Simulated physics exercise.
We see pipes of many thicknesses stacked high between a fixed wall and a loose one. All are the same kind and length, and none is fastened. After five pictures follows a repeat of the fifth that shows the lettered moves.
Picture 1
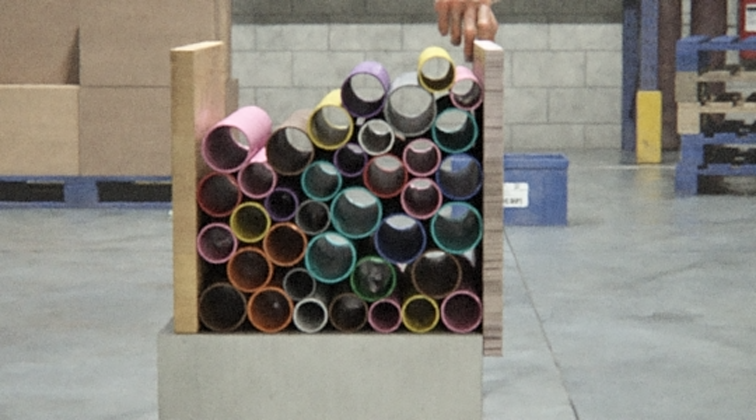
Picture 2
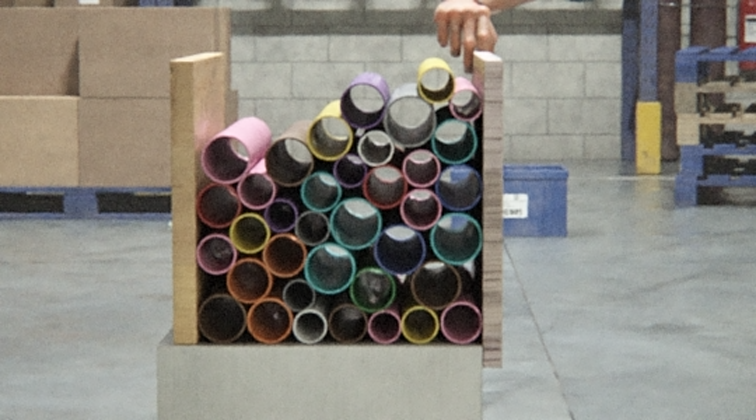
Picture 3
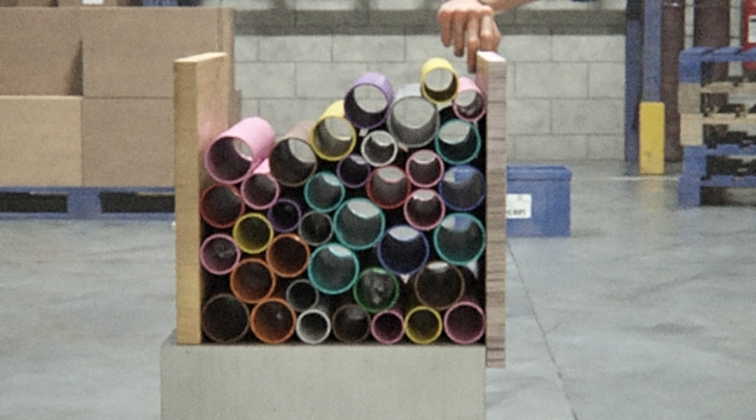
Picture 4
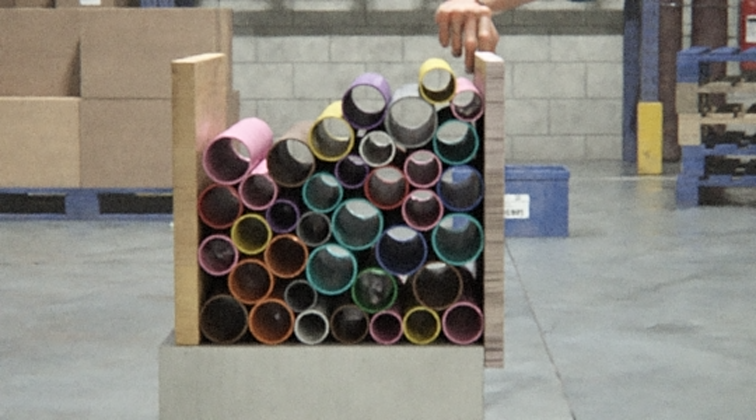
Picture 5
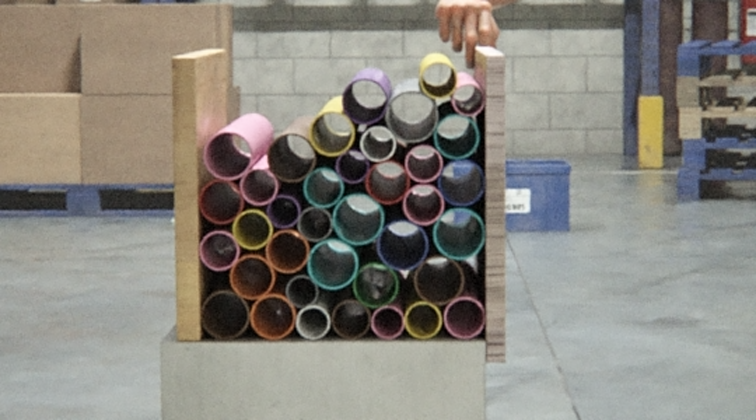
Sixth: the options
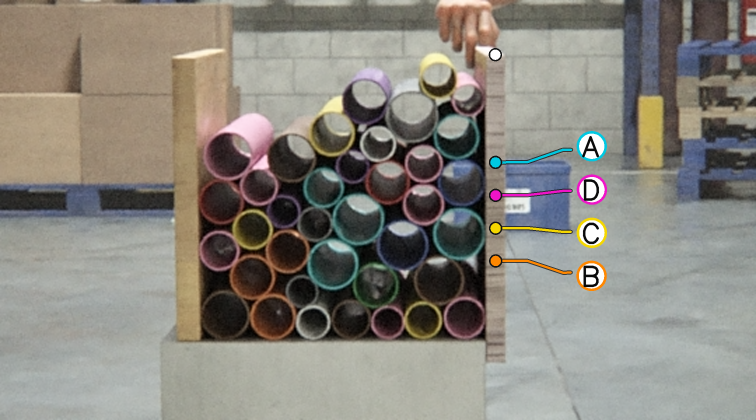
Colourful pipes sitting stacked between two upright boards on a grey block, barely shifting, while a hand rests atop the right board.
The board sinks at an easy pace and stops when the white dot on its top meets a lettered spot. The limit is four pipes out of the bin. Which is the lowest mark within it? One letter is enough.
The last mark within the limit is D.
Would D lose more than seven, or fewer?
It loses fewer than seven.
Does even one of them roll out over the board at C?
Yes.
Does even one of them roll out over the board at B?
Yes.
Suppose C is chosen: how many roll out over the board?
At C the number is six.
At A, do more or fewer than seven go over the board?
Fewer than seven.
On the marked copy, A at (496, 163); B at (496, 261); C at (496, 228); D at (496, 196); the white dot at (496, 54).
Taking D. A third of the way, top of the board (485, 119).
Two thirds of the way, top of the board (485, 191).
When it is over, top of the board (485, 195), one out over the board.
As for the rest, A one out over the board; B more than four out over the board; C more than four out over the board.
